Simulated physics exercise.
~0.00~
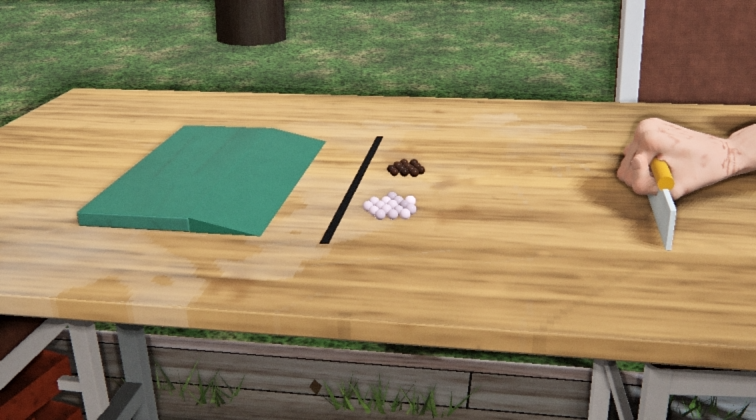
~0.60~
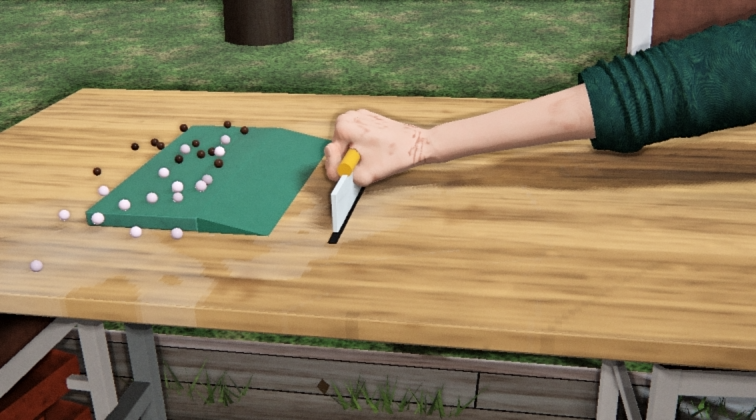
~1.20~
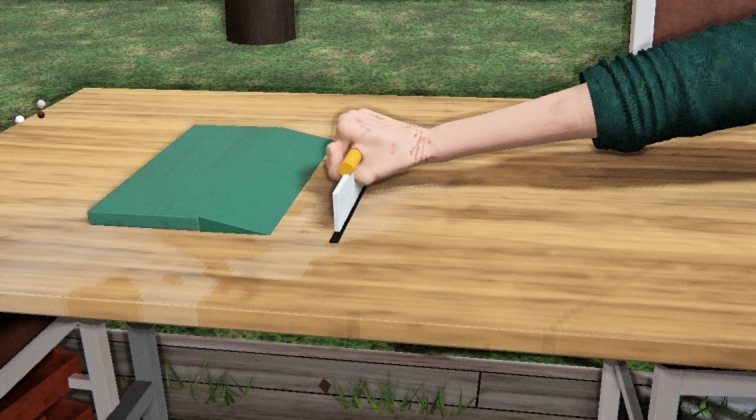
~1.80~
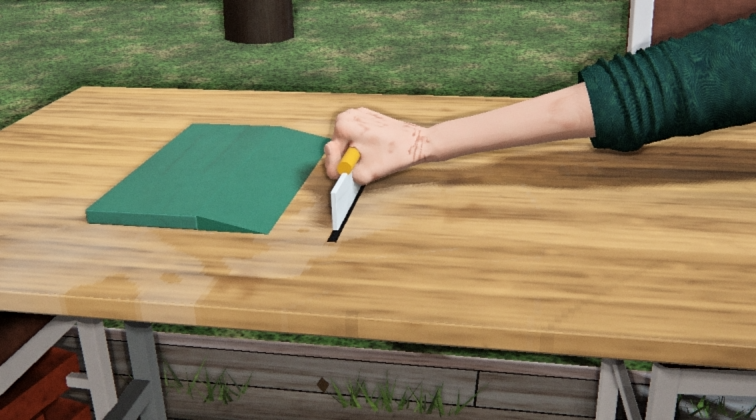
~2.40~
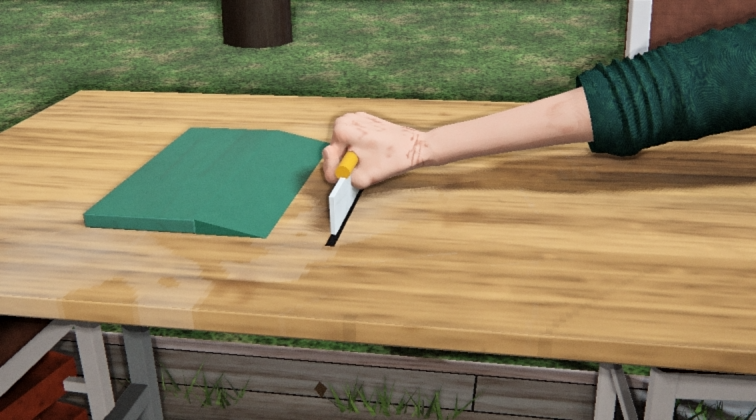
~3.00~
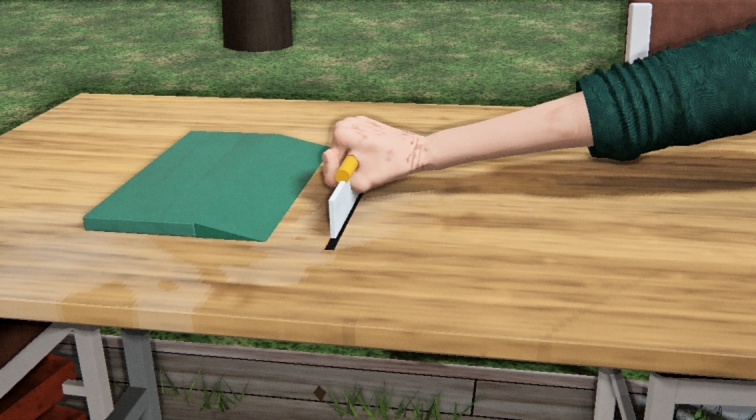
In this clip, a hand holding a scraper sweeps left across a wooden table, sending a pile of white balls and a pile of dark ones over a low green ramp, then stays at the black tape as the balls leave the view, leaving the ramp bare.
